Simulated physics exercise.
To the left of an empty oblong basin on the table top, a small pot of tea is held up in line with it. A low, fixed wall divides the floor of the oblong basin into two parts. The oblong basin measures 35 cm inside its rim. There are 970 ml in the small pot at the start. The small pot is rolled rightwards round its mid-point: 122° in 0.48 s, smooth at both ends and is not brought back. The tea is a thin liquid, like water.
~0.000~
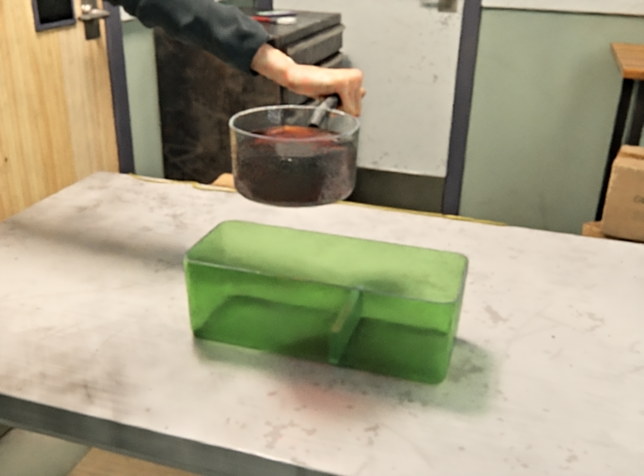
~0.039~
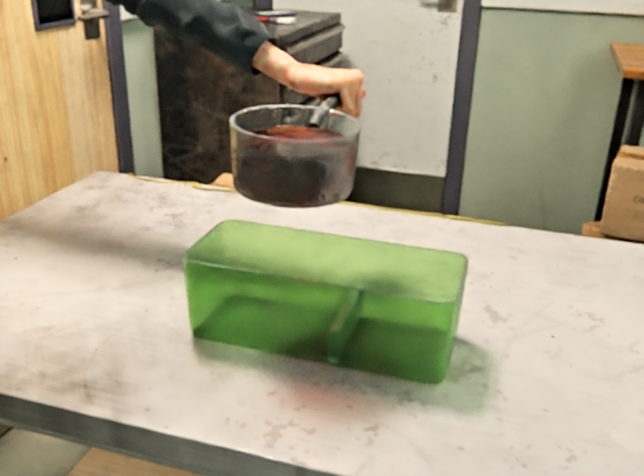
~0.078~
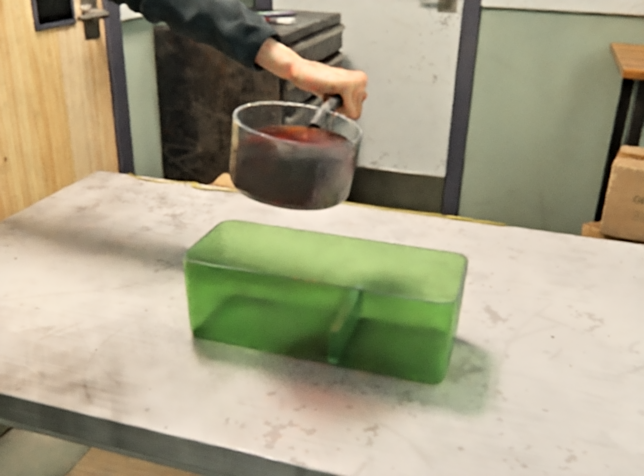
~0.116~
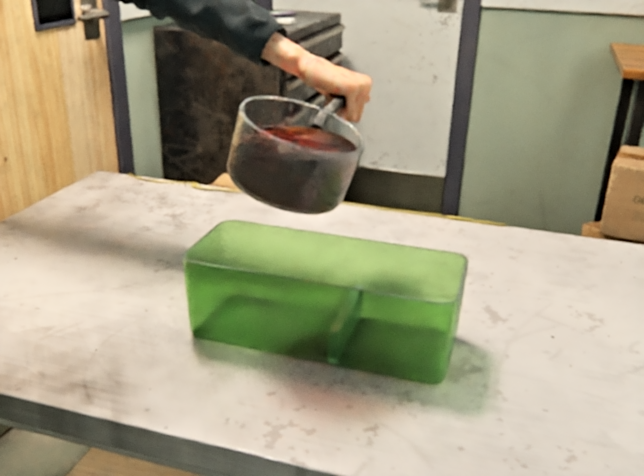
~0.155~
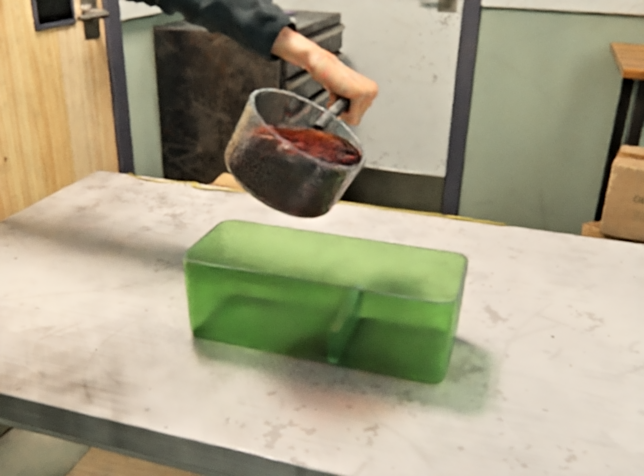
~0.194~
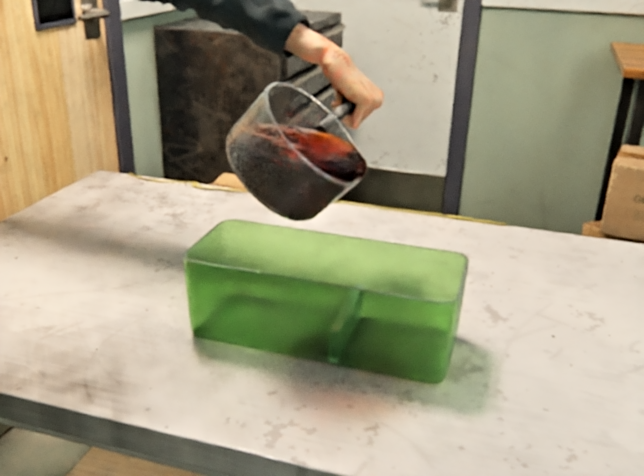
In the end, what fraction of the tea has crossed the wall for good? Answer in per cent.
In the end about 48 per cent has crossed for good.
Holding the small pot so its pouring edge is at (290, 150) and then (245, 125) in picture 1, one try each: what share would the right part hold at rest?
It comes to 25 per cent, and then 25 per cent.
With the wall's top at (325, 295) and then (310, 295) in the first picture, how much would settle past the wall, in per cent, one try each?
Around 70 and 80 percent, in that order.
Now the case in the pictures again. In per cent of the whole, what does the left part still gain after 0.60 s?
Around 18 per cent.
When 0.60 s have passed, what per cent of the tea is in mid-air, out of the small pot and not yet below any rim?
Around 24 per cent of the liquid is in flight.
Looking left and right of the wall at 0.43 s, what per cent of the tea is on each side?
Left: Around 3. Right: Around 48.
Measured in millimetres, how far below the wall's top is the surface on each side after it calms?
It's around 28 mm on the left side and around 18 mm on the right side.
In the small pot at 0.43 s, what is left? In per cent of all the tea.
I'd put it near 14 percent.
By 0.43 s the tilt is 119° and 14 per cent is still to pour, 3 is left of the wall and 49 right of it.
By 0.60 s the tilt is 122° and 1 per cent is still to pour, 27 is left of the wall and 48 right of it.
By 0.78 s the tilt is 122° and 0 per cent is still to pour, 33 is left of the wall and 48 right of it.
By 0.98 s the tilt is 122° and 0 per cent is still to pour, 41 is left of the wall and 52 right of it.
At rest 45 per cent lies left of the wall, 48 right of it and 7 outside.
